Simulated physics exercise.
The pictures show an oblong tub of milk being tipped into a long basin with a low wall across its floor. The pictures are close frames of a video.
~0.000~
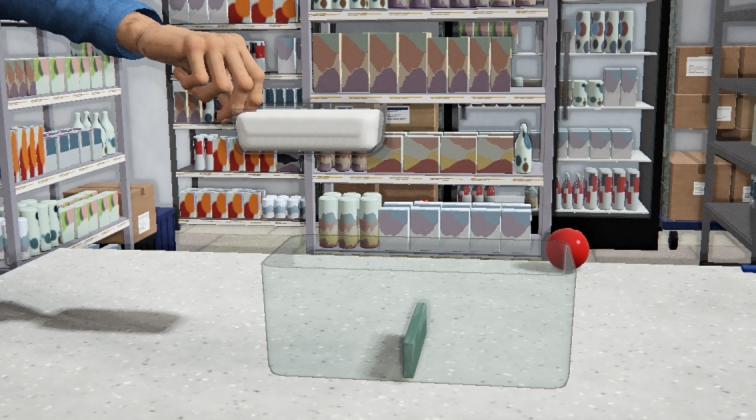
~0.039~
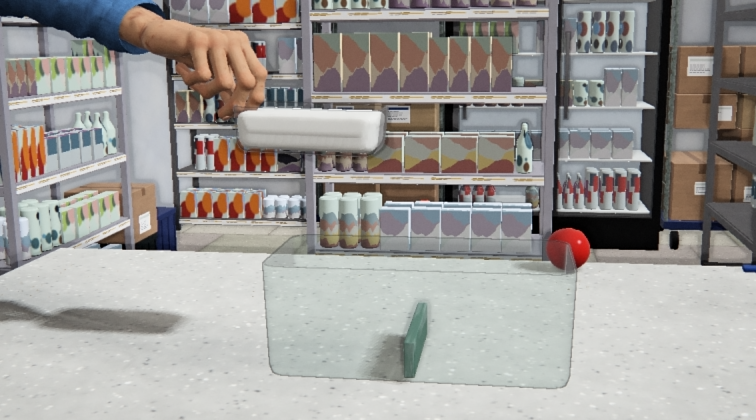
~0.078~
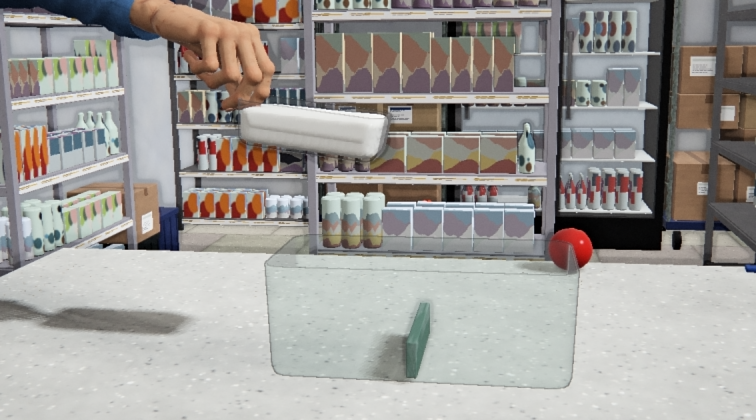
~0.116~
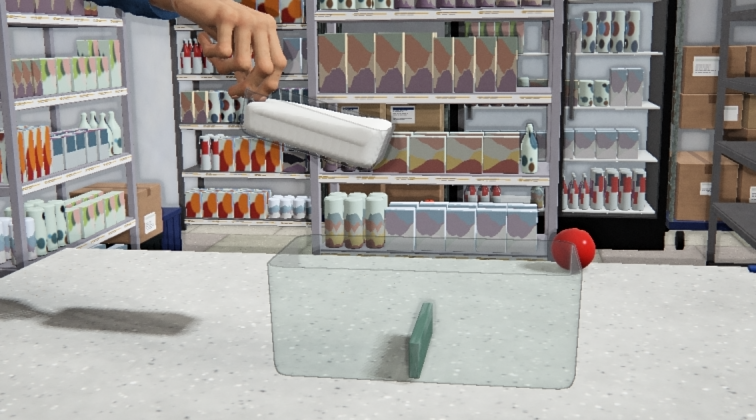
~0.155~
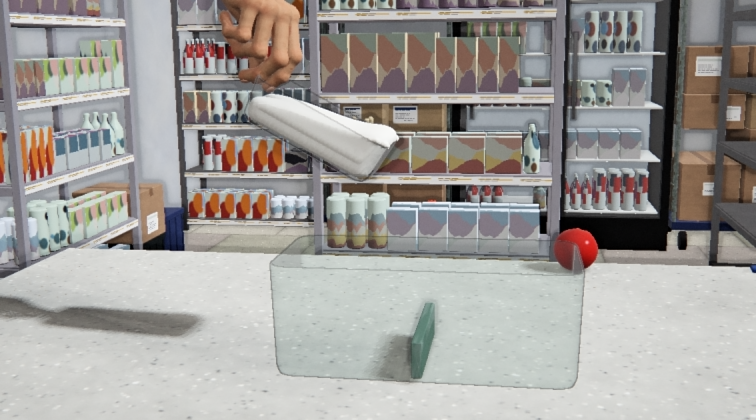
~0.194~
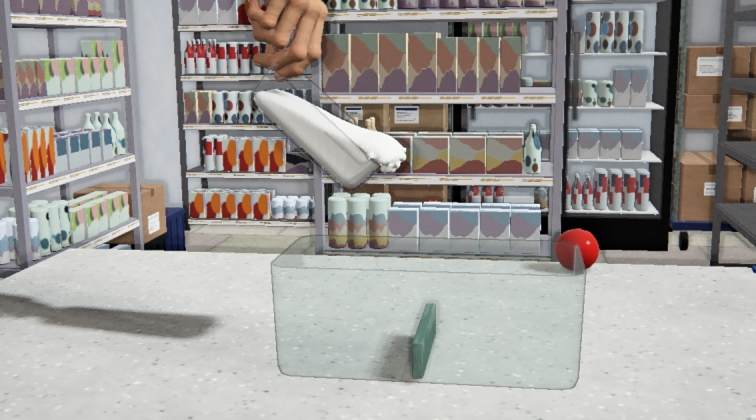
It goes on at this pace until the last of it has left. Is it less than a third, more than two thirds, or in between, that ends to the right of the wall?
It comes to from a third to two thirds.
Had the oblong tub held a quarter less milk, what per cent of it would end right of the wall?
About 40 per cent.
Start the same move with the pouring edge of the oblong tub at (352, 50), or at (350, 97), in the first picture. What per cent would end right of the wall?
In turn 20 and 10 in a hundred.
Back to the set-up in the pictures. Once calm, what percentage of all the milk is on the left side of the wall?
Roughly 50 in a hundred.
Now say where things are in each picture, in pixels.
It leans 0°; its right rim is at (382, 108); the milk meets the walls at (246, 113) and (381, 113); the long basin's rim runs from (277, 251) to (571, 259); the wall's top is at (416, 323), in the first frame.
It leans 2°; its right rim is at (383, 111); the milk meets the walls at (247, 112) and (382, 114), in the second frame.
It leans 8°; its right rim is at (387, 118); the milk meets the walls at (251, 108) and (386, 119), in the third frame.
It leans 17°; its right rim is at (390, 130); the milk meets the walls at (256, 103) and (390, 124); 1 per cent is over the edge, in the fourth frame.
It leans 29°; its right rim is at (390, 145); the milk meets the walls at (259, 98) and (370, 127); 5 per cent is over the edge, in the fifth frame.
It leans 43°; its right rim is at (385, 162); the milk meets the walls at (264, 92) and (360, 130); 14 per cent is over the edge, in the sixth frame.
A moment on, the oblong tub is tipped right over and 6 per cent is still to pour, 44 is left of the wall and 46 right of it.
Next, the oblong tub is tipped right over and 0 per cent is still to pour, 43 is left of the wall and 50 right of it.
Then the oblong tub is tipped right over and 0 per cent is still to pour, 47 is left of the wall and 50 right of it.
Later the oblong tub is tipped right over and 0 per cent is still to pour, 48 is left of the wall and 50 right of it.
Finally, 48 per cent lies left of the wall, 50 right of it and 2 outside.
